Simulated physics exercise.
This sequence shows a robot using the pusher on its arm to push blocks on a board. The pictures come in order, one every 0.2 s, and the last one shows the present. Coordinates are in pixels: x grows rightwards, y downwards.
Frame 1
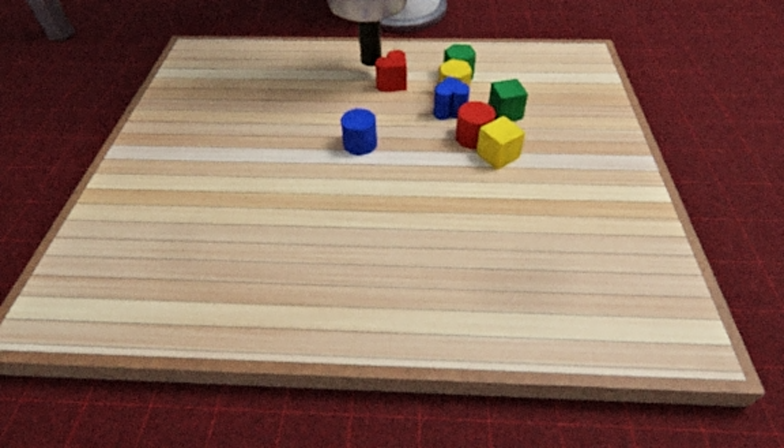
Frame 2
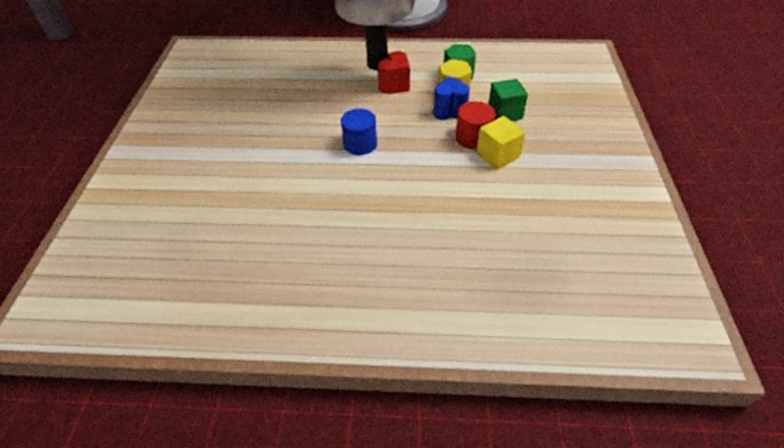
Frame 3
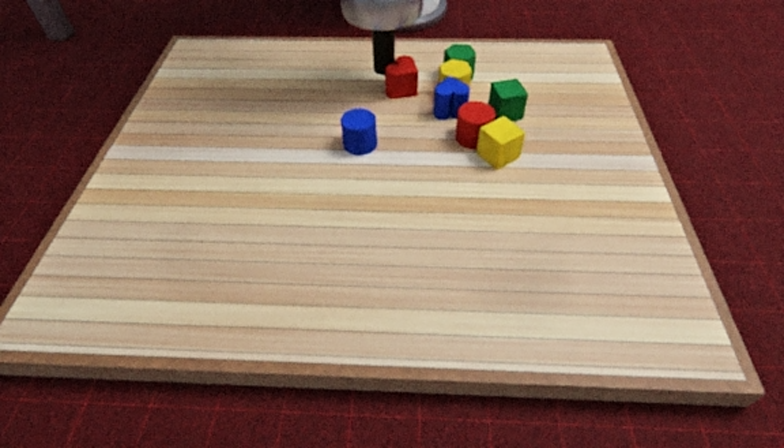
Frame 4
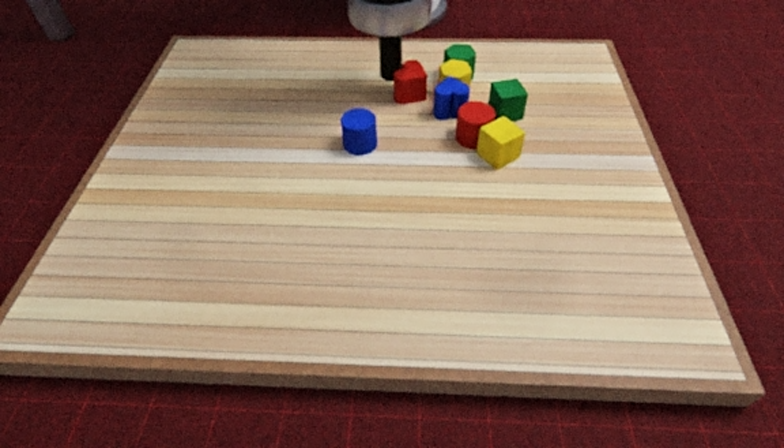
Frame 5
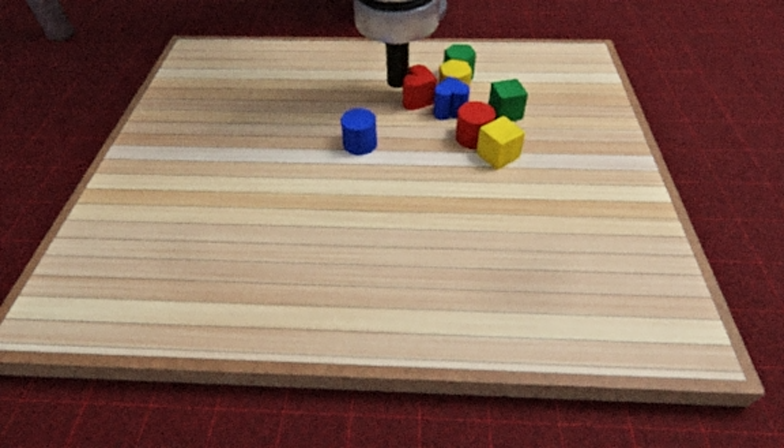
At first, a dark pusher on a robot arm sits just left of a red heart block near the back of a wooden board, among other colored blocks. The pusher then nudges the red block a short way right and toward the viewer, ending close beside the blue heart block.
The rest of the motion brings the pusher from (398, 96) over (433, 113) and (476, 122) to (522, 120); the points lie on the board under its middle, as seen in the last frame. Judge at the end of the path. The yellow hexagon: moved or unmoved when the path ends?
Moved off its spot.
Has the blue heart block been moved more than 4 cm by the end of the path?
Yes
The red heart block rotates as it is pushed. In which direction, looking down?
Short answer: Counterclockwise.
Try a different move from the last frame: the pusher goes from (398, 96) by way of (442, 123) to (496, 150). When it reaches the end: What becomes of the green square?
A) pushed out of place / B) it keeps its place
Option A.
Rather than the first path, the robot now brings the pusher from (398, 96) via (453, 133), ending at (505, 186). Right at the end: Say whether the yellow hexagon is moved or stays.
The push reaches it.
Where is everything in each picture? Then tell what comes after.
Pusher tip (371, 61); block tops, red heart block (393, 59); blue heart block (452, 87); yellow hexagon (456, 68); green square (510, 88), in the first frame.
Pusher (378, 65); red heart block (395, 60), in the second frame.
Pusher (385, 70); red heart block (402, 65), in the third frame.
Pusher (391, 75); red heart block (411, 70), in the fourth frame.
Pusher (398, 82); red heart block (419, 75); blue heart block (452, 87); yellow hexagon (456, 68); green square (510, 88), in the fifth frame.
What follows on the original path. One third of the way, pusher (434, 99); red heart block (458, 85), turned 30° anticlockwise; blue heart block (483, 94); yellow hexagon (466, 69), turned 40° anticlockwise.
Two thirds of the way, pusher (479, 108); red heart block (499, 88), turned 55° anticlockwise; blue heart block (521, 105); yellow hexagon (468, 69), turned 50° anticlockwise; green square (533, 87), turned 35° anticlockwise.
At the end, pusher (525, 106); red heart block (521, 80), turned 115° anticlockwise; blue heart block (542, 109), turned 40° clockwise; yellow hexagon (468, 69), turned 50° anticlockwise; green square (556, 80), turned 20° clockwise.
